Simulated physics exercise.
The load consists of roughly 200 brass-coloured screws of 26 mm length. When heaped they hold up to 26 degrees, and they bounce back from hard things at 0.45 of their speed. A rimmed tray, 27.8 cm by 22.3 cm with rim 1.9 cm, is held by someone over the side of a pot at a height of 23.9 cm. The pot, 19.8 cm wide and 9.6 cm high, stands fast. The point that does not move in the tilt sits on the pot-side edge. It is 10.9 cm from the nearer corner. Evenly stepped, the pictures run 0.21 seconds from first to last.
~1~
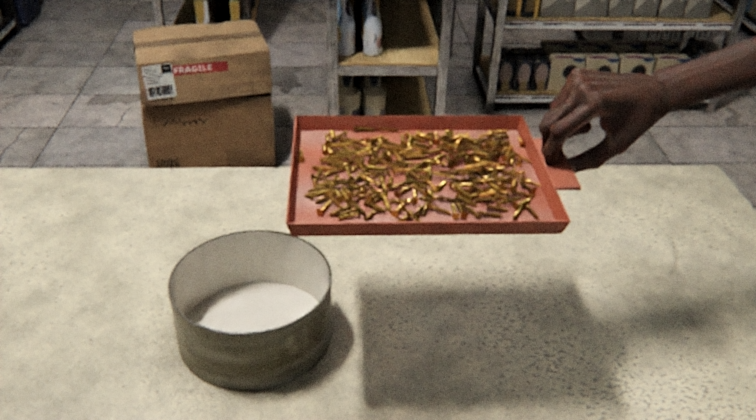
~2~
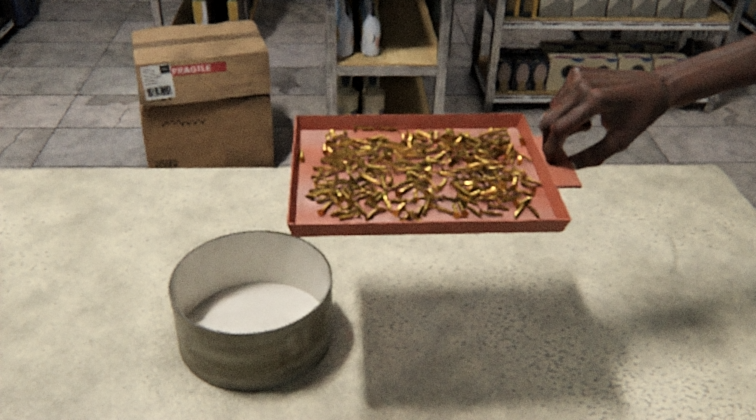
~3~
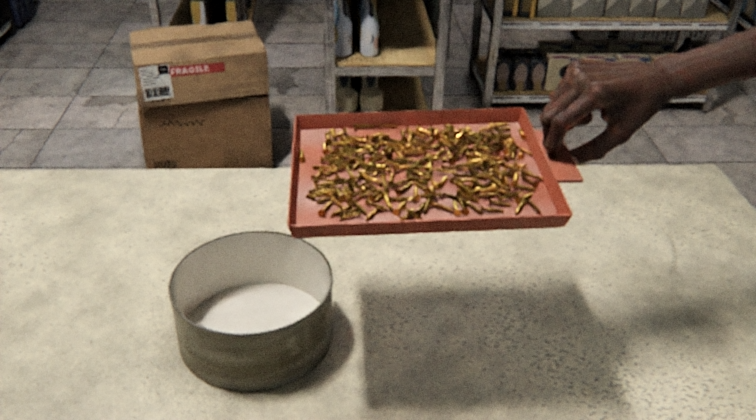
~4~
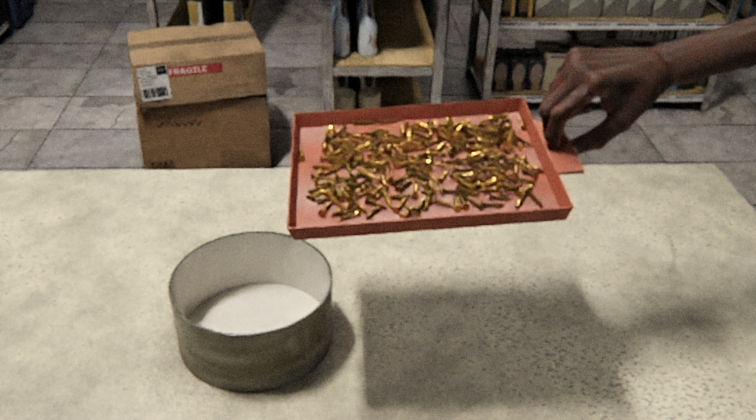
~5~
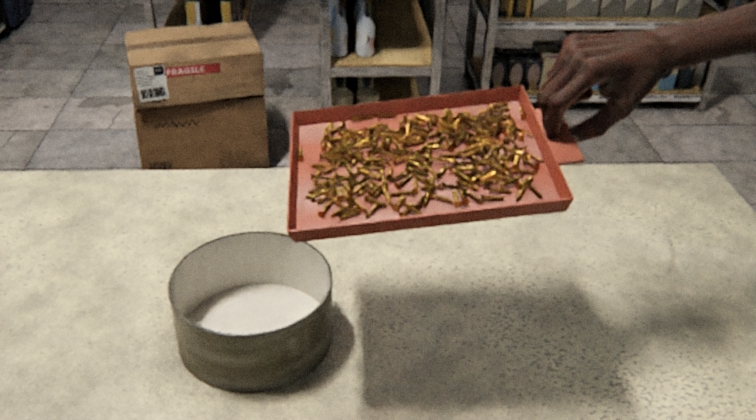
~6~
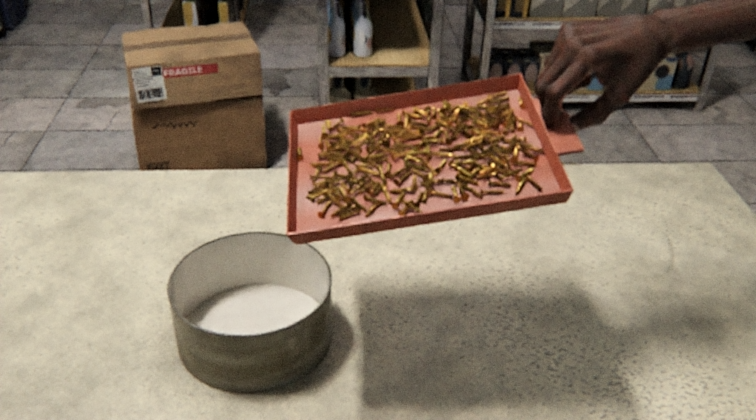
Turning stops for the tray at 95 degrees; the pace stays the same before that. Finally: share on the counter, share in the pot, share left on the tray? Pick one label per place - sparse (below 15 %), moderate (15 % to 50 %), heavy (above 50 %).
Counter: Heavy; pot: Moderate; tray: Sparse.
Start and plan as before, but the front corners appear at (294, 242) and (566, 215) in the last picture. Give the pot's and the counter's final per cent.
The pot gets 5 and the counter 95.
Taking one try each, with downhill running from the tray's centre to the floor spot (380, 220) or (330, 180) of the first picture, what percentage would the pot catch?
I'd put it at about 10 per cent for the first tilt and about 85 per cent for the second.
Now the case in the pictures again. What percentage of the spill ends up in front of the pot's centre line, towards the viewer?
Roughly 100 per cent.
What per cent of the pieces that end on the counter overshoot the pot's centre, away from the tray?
About 20 %.
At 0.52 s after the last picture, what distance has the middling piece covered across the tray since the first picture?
Displacement on the tray: Roughly 11 cm.
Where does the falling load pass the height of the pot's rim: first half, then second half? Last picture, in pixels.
First near (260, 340), then at (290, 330).
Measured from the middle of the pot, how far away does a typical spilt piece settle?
Close to 16 cm, give or take.
Then, 0.52 s after the last picture, tilt 51 degrees; the tray holds 100 %, the pot 0 %.
Then, 0.88 s after the last picture, tilt 78 degrees; the tray holds 35 %, the pot 15 %.
Then, 1.32 s after the last picture, tilt 95 degrees; the tray holds 0 %, the pot 35 %.
In the end, counter 65 %, pot 35 %, tray 0 %.
